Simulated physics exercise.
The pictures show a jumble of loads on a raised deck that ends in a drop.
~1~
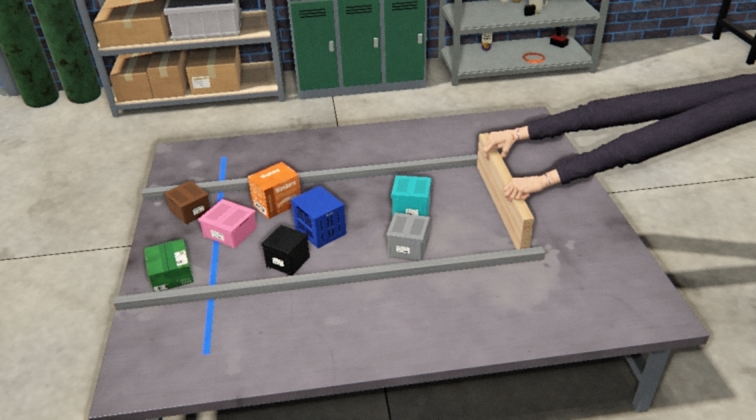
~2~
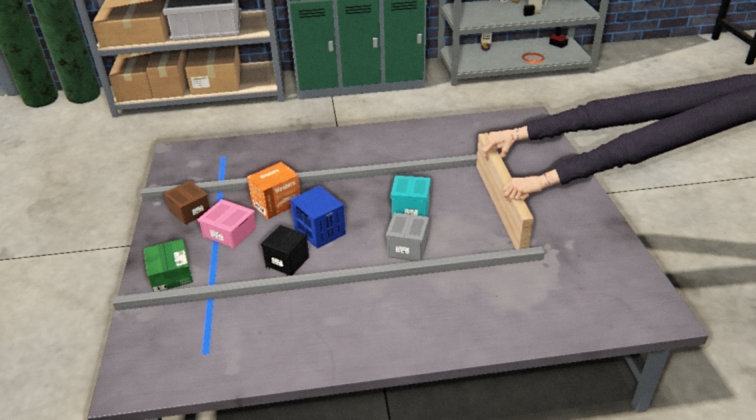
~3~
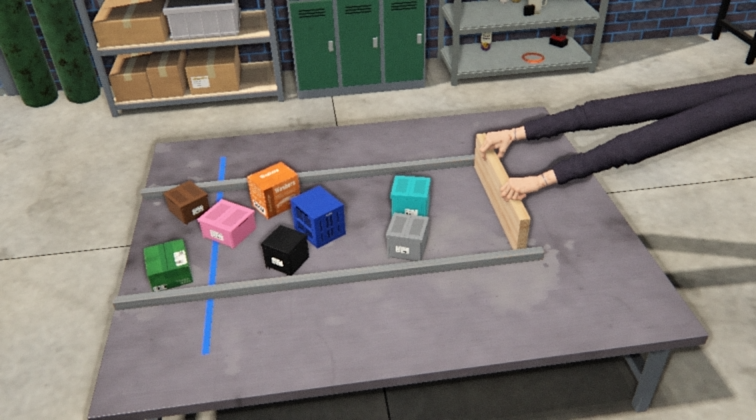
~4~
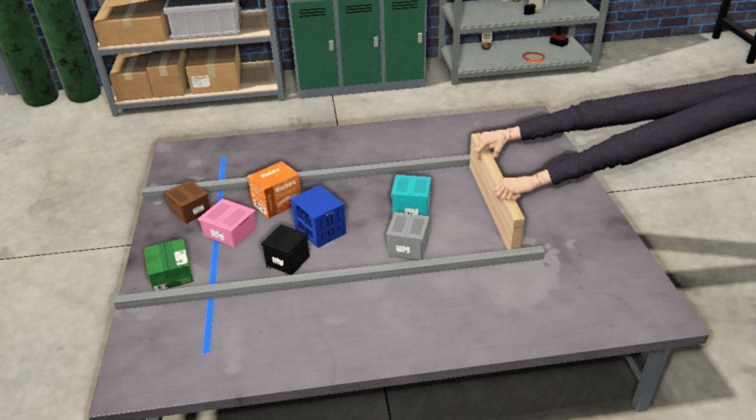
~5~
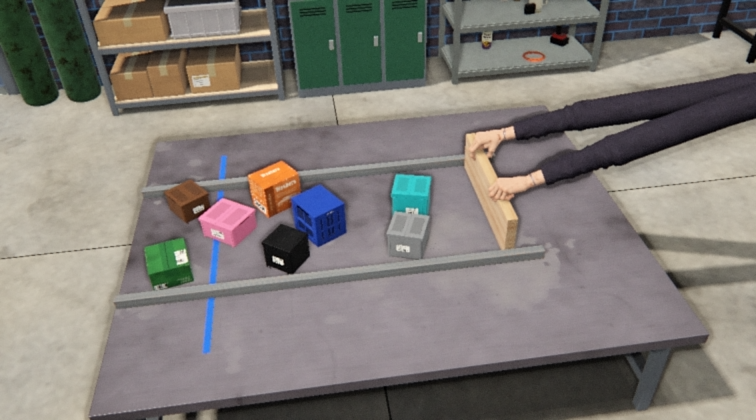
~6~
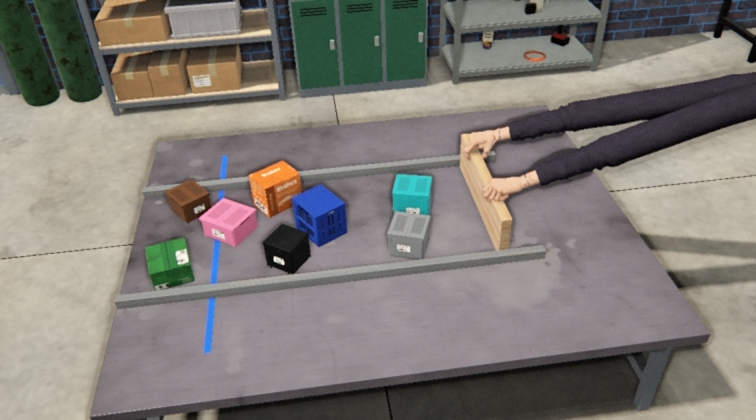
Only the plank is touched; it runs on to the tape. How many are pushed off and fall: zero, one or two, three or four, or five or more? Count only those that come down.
Here the number that fall off is one or two.
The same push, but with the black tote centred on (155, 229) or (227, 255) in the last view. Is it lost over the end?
In turn it tumbles off; remains up.
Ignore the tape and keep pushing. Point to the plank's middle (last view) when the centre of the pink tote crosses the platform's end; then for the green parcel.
At (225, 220) for the pink tote; at (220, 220) for the green parcel.
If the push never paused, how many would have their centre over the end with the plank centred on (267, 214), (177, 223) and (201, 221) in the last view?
The counts: 0, 5 and 2.
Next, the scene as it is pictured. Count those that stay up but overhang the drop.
The number is 1.
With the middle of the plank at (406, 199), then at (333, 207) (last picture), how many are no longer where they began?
2 and 4.
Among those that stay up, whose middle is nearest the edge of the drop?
That is the green parcel.
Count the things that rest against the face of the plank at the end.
In contact: 3.
Soon after, none off yet; green parcel at rest near (170, 264); brown tote at rest near (189, 201); pink tote at rest near (230, 223).
After that, none off yet; green parcel at rest near (170, 264); brown tote at rest near (189, 201); pink tote displaced a little near (210, 225).
In the end, the number that fall off is one or two; gone, pink tote.
